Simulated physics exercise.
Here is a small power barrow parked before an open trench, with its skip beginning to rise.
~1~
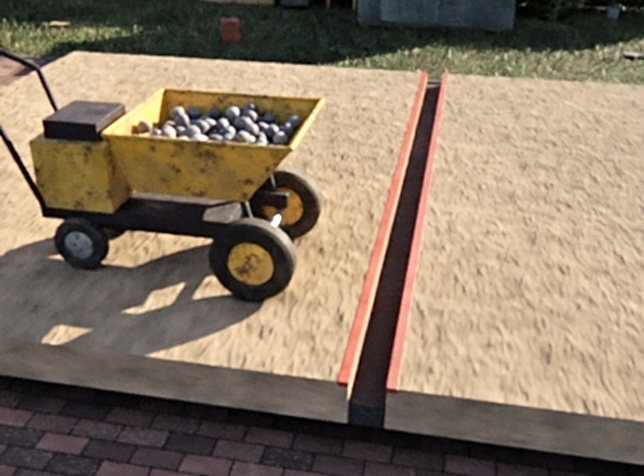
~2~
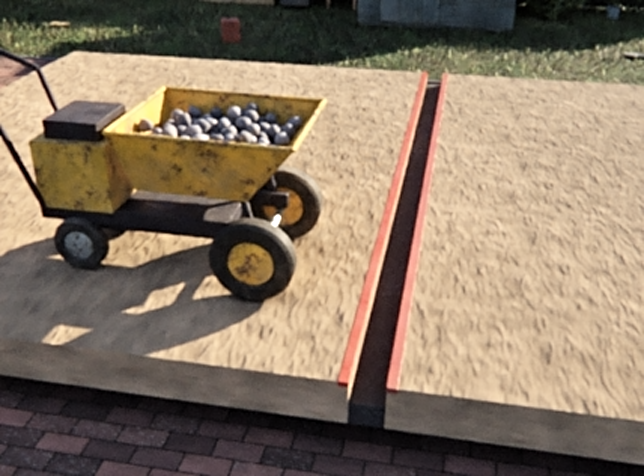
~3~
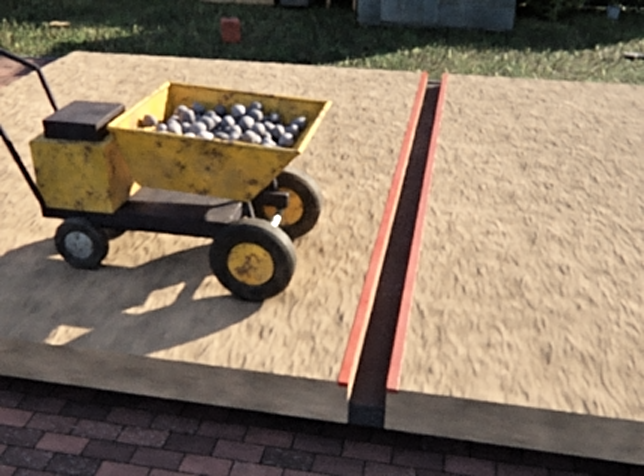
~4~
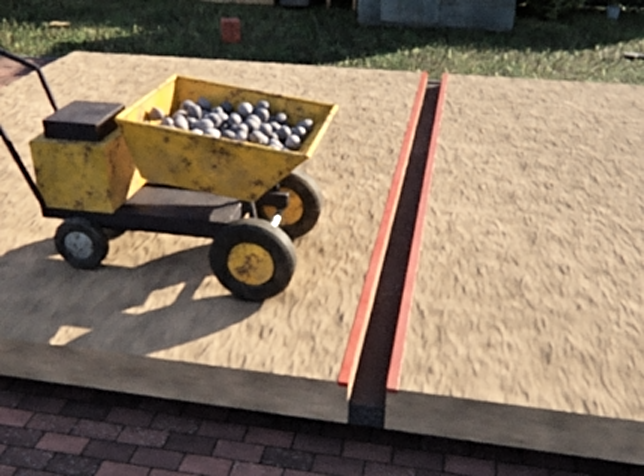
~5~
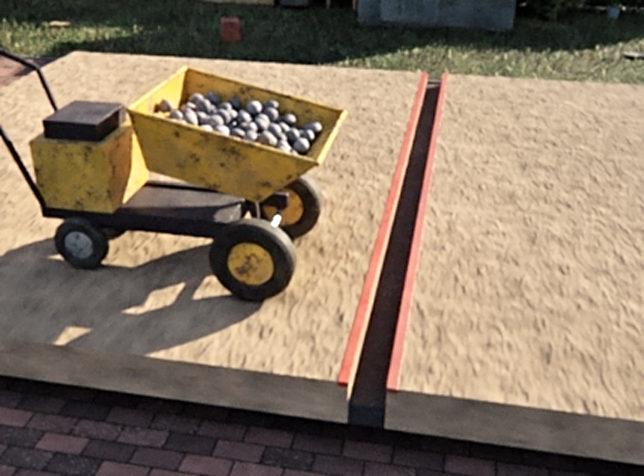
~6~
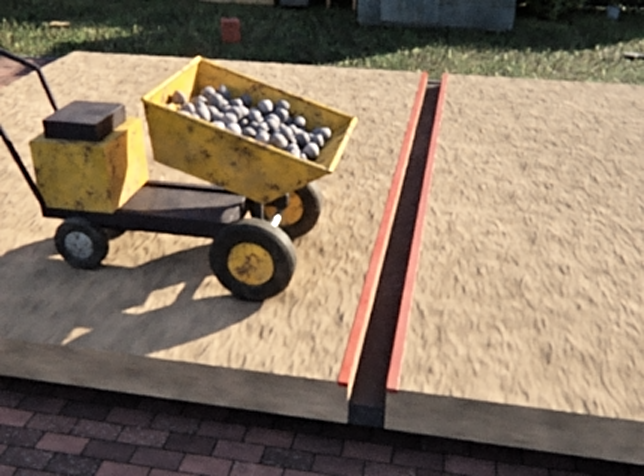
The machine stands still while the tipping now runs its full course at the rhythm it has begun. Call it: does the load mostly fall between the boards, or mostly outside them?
It mostly falls outside them.
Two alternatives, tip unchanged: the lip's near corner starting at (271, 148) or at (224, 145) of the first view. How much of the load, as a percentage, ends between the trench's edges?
Roughly 40 per cent first, then roughly 30 per cent.
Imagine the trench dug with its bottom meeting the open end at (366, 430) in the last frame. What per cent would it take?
The share would be around 40 in a hundred.
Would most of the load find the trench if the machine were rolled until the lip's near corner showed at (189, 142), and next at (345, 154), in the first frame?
First: A minority of it. Second: A minority of it.
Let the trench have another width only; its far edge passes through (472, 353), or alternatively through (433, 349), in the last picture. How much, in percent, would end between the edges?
In order: Some 90 per cent, then some 60 per cent.
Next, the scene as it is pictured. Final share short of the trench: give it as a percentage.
I'd say around 0 per cent of the load.
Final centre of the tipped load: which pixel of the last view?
Once it all stops, the middle lies near (437, 279).
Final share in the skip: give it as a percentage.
It is some 20 percent.
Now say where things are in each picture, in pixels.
In the first picture, lip of the skip at (291, 150), level; top of the load at (229, 133), round cobbles; first edge of the trench at (355, 339); far edge at (400, 344), the trench under half as wide as the skip, and about half as deep as wide.
In the second picture, lip of the skip at (293, 151), level; top of the load at (230, 132).
In the third picture, lip of the skip at (298, 153), tipped barely; top of the load at (206, 126).
In the fourth picture, lip of the skip at (307, 157), tipped a little; top of the load at (197, 128).
In the fifth picture, lip of the skip at (318, 164), tipped a little; top of the load at (206, 124).
In the sixth picture, lip of the skip at (329, 172), tipped clearly; top of the load at (201, 109); first edge of the trench at (355, 339); far edge at (400, 344).
Soon after the last picture, skip tipped steeply; all in the skip.
A little later, skip tipped right over; about two thirds in the skip; a small part in or heaped over the trench; about a quarter beyond it; a stray few falling.
Later still, skip tipped right over; about a quarter in the skip; about a quarter in or heaped over the trench; about two thirds beyond it.
At rest, skip tipped right over; about a quarter in the skip; about a quarter in or heaped over the trench; about two thirds beyond it.
